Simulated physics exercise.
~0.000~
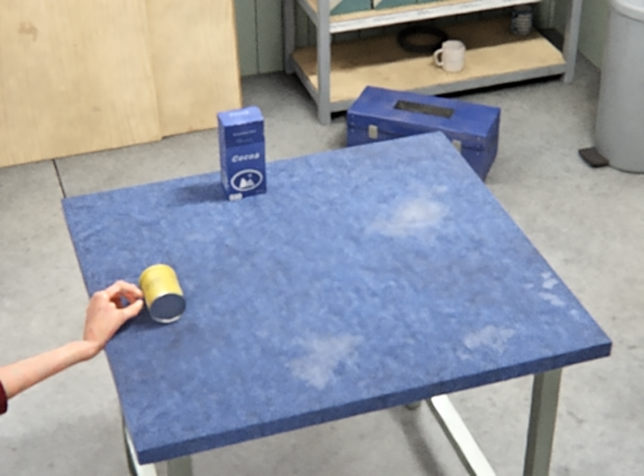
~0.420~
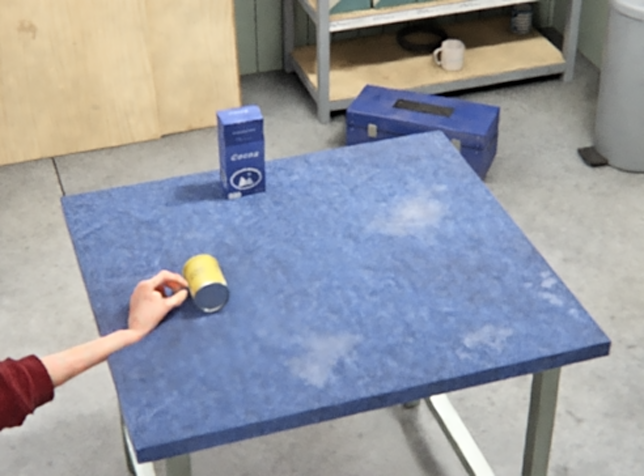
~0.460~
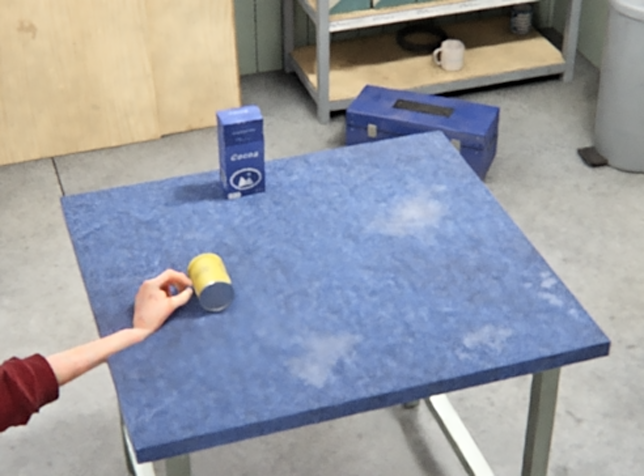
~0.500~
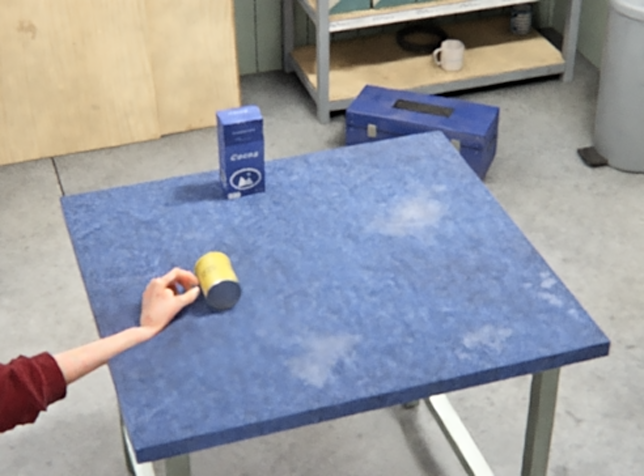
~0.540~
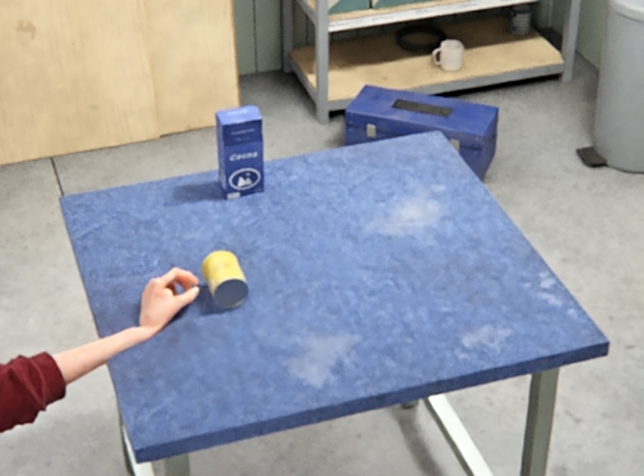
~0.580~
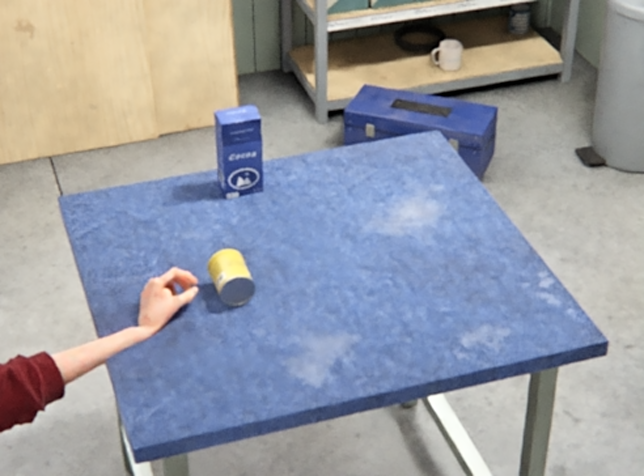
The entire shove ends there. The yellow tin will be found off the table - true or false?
False, it remains on the table.
Around 0.68 s, yellow tin displaced about its own width near (248, 275).
Around 0.78 s, yellow tin displaced about its own width near (261, 272).
Around 0.98 s, yellow tin displaced well along near (278, 269).
Finally (1.5 s), moved from the start, yellow tin. Final places as the last picture's camera would see them, yellow tin near (283, 268).
